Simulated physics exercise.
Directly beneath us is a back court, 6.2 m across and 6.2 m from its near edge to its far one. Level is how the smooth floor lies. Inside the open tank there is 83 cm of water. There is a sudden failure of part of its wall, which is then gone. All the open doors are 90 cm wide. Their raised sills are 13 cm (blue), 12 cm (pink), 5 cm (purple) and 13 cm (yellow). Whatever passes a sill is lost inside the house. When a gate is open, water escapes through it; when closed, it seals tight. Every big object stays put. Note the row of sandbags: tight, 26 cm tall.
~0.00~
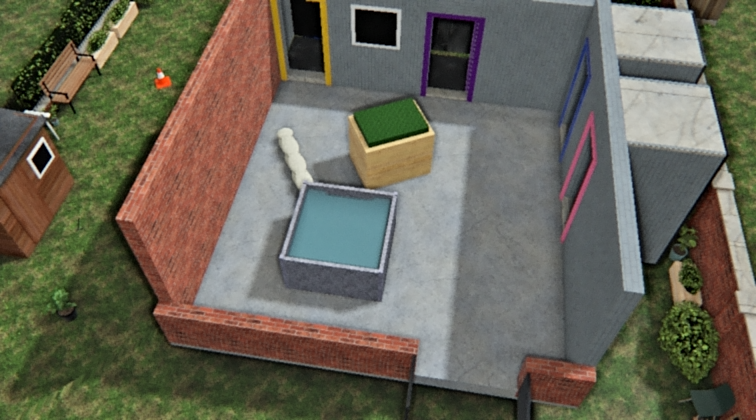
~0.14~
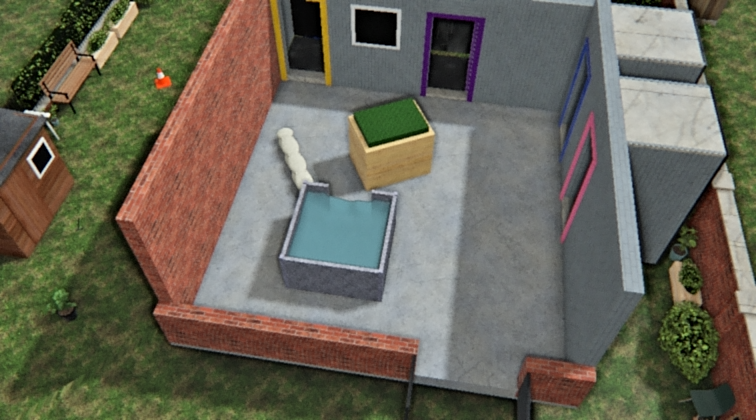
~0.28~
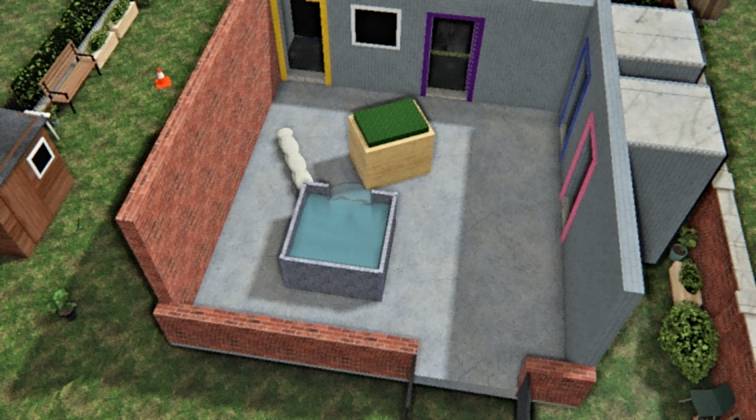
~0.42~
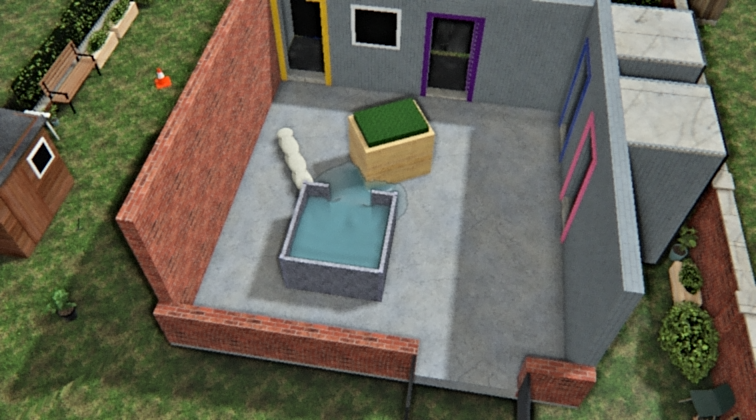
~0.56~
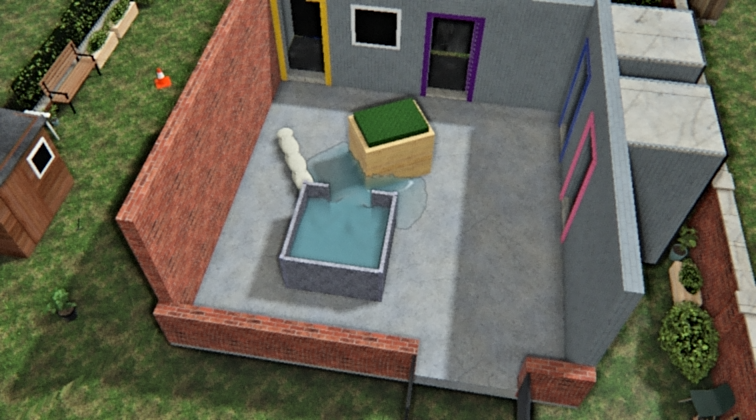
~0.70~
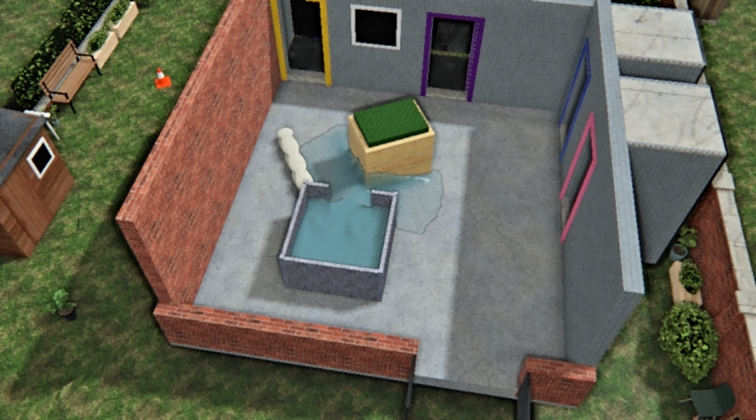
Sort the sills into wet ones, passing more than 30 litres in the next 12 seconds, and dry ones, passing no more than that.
Blue door: Dry; pink door: Dry; purple door: Dry; yellow door: Wet.
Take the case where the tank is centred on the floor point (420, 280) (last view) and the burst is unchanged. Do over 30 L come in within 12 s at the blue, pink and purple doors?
Lab note: Vs limit, blue door limit broken; pink door limit held; purple door limit broken.
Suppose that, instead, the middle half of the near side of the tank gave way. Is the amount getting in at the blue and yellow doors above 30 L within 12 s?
Well, against that limit, at blue it's within bounds, and at yellow it's within bounds.
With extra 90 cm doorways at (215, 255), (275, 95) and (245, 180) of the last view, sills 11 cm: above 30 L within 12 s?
Door 1: Lower; door 2: Higher; door 3: Lower.
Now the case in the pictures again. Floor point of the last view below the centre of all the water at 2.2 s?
Near (358, 198).
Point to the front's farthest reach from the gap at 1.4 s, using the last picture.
Somewhere about (281, 83).
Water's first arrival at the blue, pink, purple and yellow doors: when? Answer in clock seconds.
Arrival times: Blue 2.0 seconds, pink 1.8 seconds, purple 3.4 seconds, yellow 1.2 seconds.
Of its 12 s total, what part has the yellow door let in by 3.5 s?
Estimate: Around 75 per cent.
After 1.4 s water covers 25 % of the floor and is deepest (46 cm) near (370, 195); blue door not reached, pink door not reached, purple door not reached, yellow door 18 cm at the sill, 1 L in.
After 2.2 s water covers 40 % of the floor and is deepest (35 cm) near (312, 86); blue door 8 cm at the sill, 0 L in, pink door 10 cm at the sill, 2 L in, purple door not reached, yellow door 34 cm at the sill, 52 L in.
After 3.5 s water covers 45 % of the floor and is deepest (22 cm) near (370, 195); blue door 6 cm at the sill, 0 L in, pink door 10 cm at the sill, 11 L in, purple door 2 cm at the sill, 0 L in, yellow door 22 cm at the sill, 161 L in.
After 7.0 s water covers 80 % of the floor and is deepest (13 cm) near (281, 83); blue door 6 cm at the sill, 0 L in, pink door 9 cm at the sill, 11 L in, purple door 6 cm at the sill, 5 L in, yellow door 12 cm at the sill, 212 L in.
After 12.0 s water covers 95 % of the floor and is deepest (8 cm) near (539, 379); blue door 4 cm at the sill, 0 L in, pink door 5 cm at the sill, 11 L in, purple door 5 cm at the sill, 12 L in, yellow door 5 cm at the sill, 213 L in.
